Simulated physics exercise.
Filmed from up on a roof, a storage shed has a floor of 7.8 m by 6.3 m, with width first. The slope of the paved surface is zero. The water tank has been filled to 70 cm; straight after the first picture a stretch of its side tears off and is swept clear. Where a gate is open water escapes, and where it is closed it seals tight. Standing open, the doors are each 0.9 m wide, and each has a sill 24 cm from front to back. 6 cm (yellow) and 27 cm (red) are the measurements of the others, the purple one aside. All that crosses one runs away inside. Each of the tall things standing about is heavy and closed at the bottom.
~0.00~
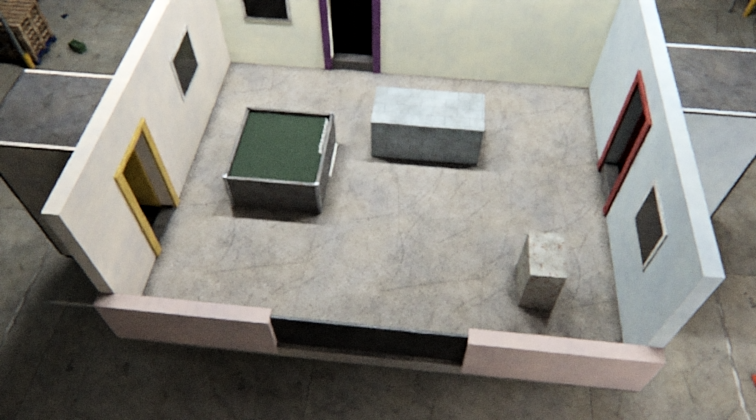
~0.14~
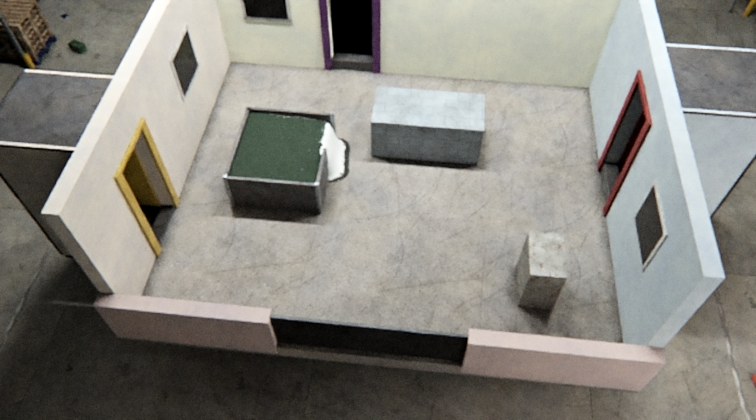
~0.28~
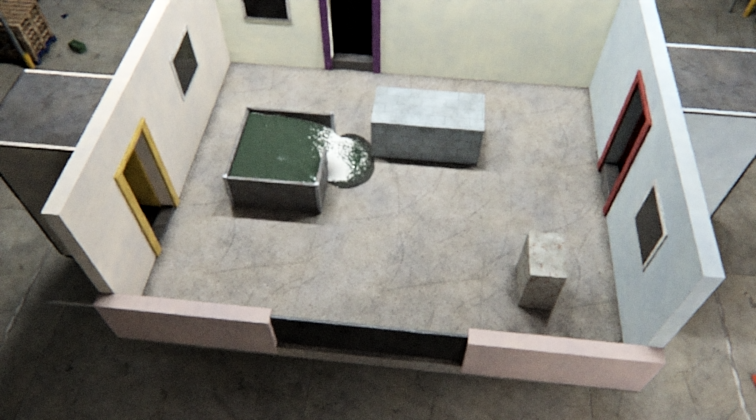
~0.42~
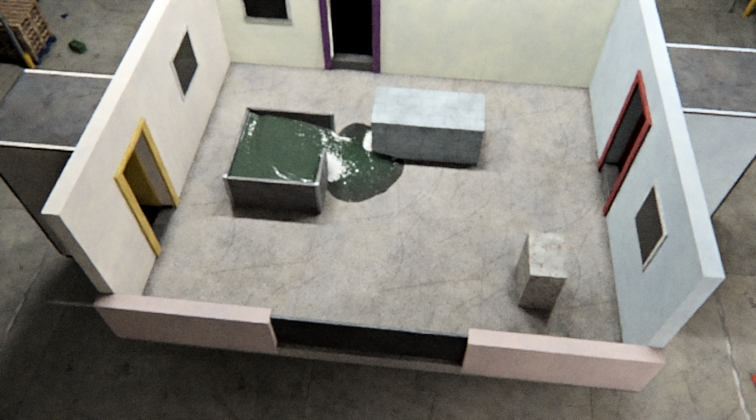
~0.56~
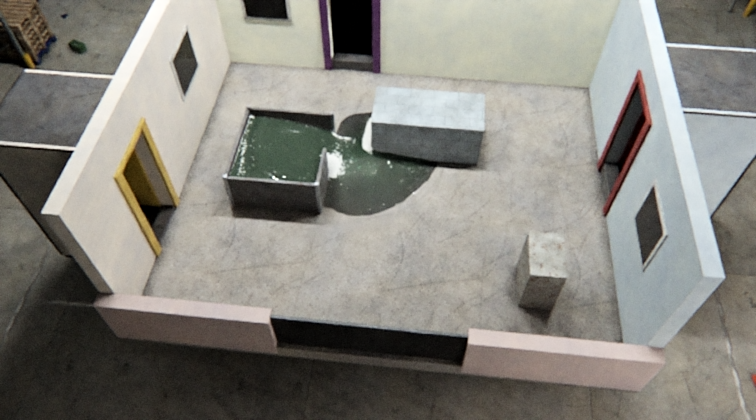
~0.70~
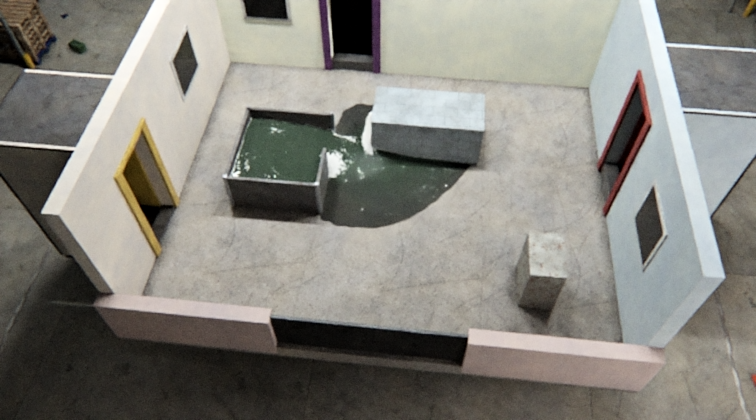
Dark green water bursting through the right side of a square tank, spreading across a bare floor and around a grey block.
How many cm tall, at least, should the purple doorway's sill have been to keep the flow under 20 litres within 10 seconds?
At least about 16 cm.
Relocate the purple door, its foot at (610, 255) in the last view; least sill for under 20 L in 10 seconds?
Something near 12.5 cm.
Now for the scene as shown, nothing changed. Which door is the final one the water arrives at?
The yellow door.
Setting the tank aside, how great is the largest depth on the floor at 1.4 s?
Around 45 centimetres.
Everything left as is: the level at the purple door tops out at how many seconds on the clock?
I'd guess close to 1.6 seconds.
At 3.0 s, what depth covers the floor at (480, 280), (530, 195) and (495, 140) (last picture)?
Approx. 2 / 3 / 0 cm.
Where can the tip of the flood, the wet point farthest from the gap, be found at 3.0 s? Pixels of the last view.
Lab note: Front tip approx. (624, 368).
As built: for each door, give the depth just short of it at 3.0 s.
Yellow door 0 cm, red door 14 cm, purple door 15 cm.
After 1.4 s water covers 20 % of the floor, deepest (45 cm) near (364, 152); 16 cm at the purple door, 0 litres in over its 26 cm sill.
After 3.0 s water covers 50 % of the floor, deepest (26 cm) near (364, 152); 15 cm at the purple door, 0 litres in over its 26 cm sill.
After 10.0 s water covers 95 % of the floor, deepest (7 cm) near (134, 318); 4 cm at the purple door, 0 litres in over its 26 cm sill.
At the purple door as built, the water arrived by 1.3 s and peaked near 24 cm at 1.6 s.
With a sill of 14 cm, 32 litres would have come in within the 10 s; with 19.5 cm, 6 litres. So under 20 litres takes about 16 cm.
